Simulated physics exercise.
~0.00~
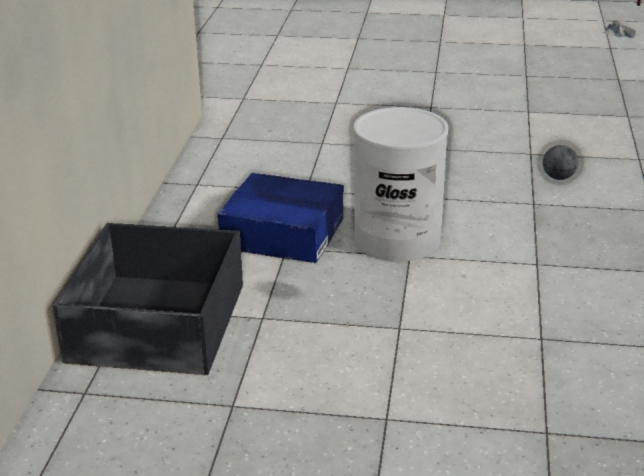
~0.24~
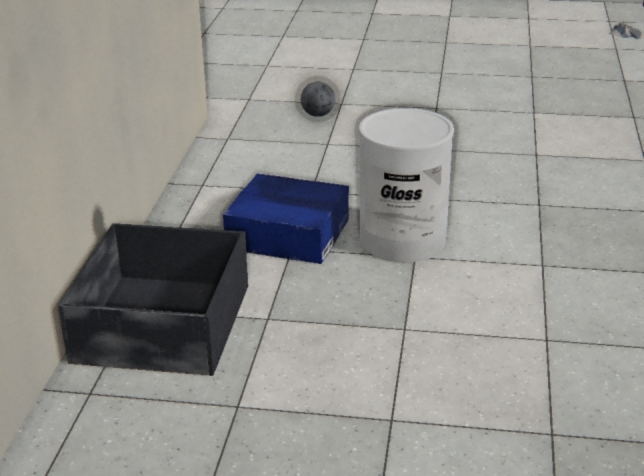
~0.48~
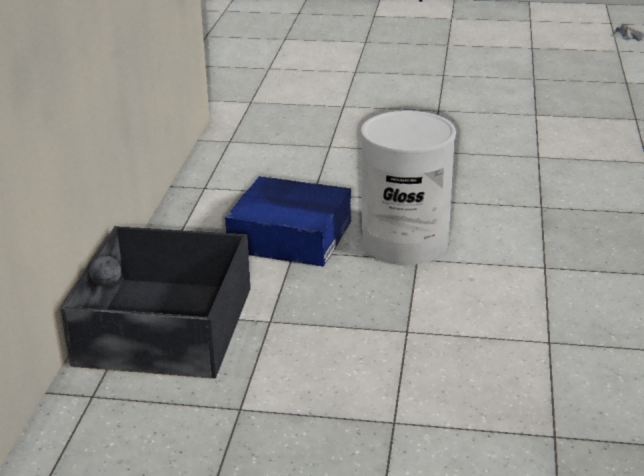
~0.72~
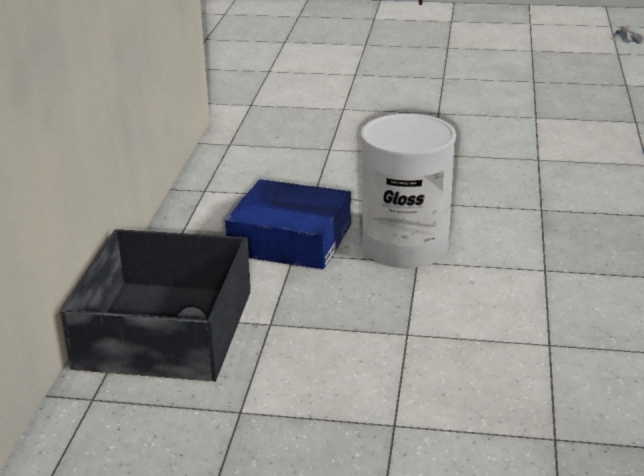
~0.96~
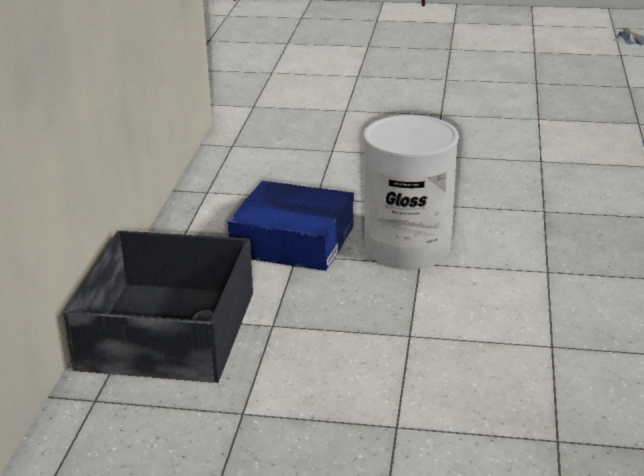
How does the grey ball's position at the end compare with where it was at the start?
At the start the grey ball is on the right, beyond the white pail. By the end it is down on the left, inside the open dark box.
